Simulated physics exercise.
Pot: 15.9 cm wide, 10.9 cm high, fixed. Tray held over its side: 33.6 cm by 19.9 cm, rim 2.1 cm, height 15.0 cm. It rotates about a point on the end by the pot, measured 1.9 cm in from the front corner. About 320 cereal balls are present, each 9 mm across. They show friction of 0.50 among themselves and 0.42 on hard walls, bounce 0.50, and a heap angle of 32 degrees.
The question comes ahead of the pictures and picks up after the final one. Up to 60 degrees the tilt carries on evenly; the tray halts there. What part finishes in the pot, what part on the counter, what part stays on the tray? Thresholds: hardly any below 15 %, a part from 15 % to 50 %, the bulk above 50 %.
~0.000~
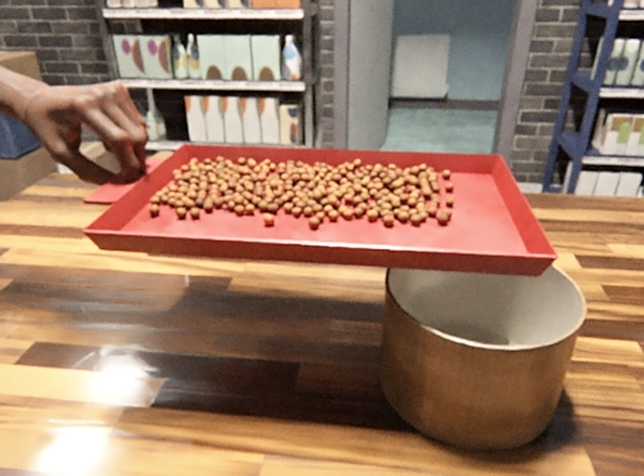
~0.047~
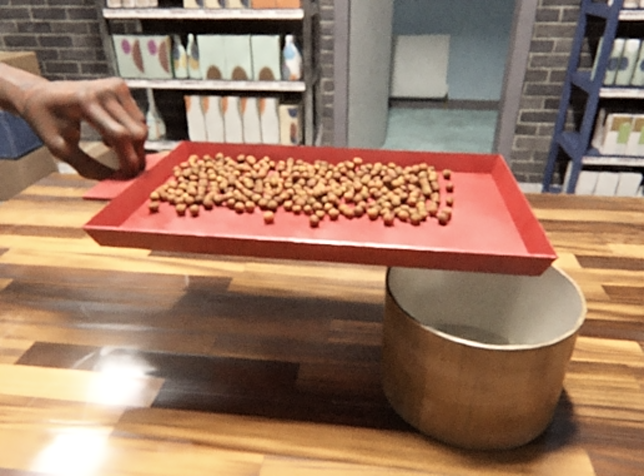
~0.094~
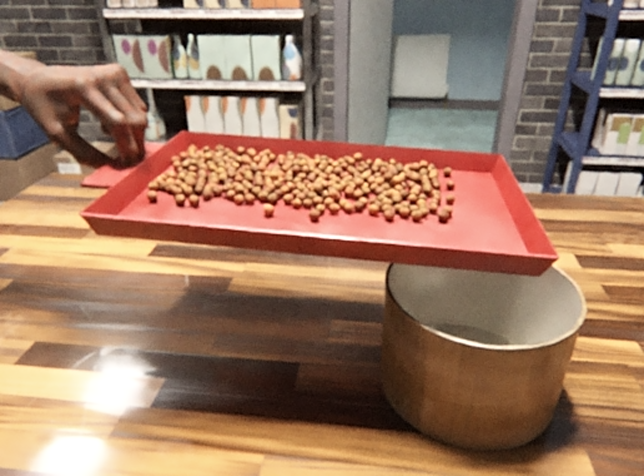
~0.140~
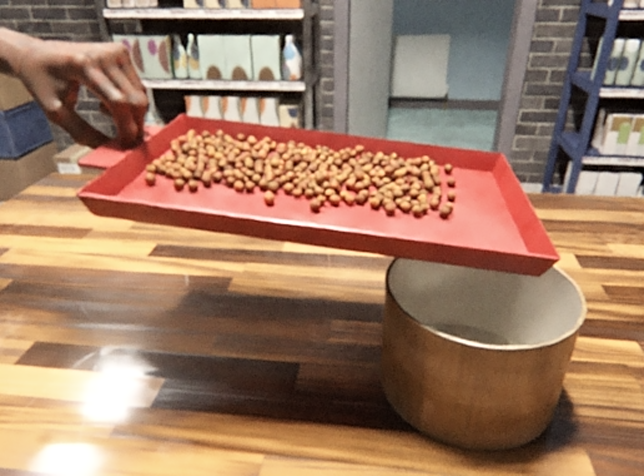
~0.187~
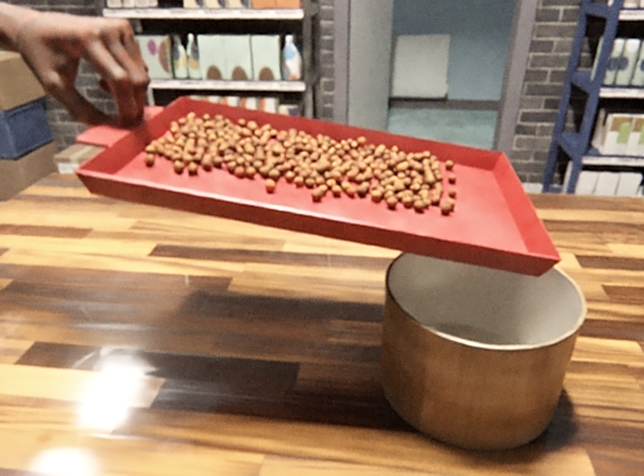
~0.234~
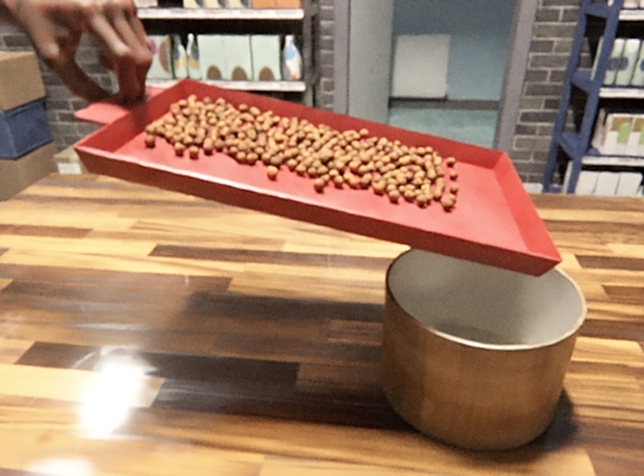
Outcome: Pot: A slight amount. Counter: A notable amount. Tray: The main share.
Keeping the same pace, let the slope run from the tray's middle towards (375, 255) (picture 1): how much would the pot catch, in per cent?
The share comes to about 0 in a hundred.
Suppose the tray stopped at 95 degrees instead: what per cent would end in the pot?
Share in the pot: Around 20 %.
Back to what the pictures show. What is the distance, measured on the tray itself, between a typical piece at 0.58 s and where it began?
It has moved some 5 cm from its start.
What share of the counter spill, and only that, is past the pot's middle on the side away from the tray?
That works out to about 100 percent.
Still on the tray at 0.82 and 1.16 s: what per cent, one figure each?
First 100, then 70.
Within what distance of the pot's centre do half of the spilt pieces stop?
Close to 20 cm, give or take.
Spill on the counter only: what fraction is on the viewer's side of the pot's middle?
Near 50 in a hundred.
After 0.58 s, tilt 35 degrees; the tray holds 100 %, the pot 0 %.
After 0.82 s, tilt 51 degrees; the tray holds 100 %, the pot 0 %.
After 1.16 s, tilt 60 degrees; the tray holds 70 %, the pot 0 %.
At rest (2.0 s), pot 0 %, counter 25 %, tray 70 %.
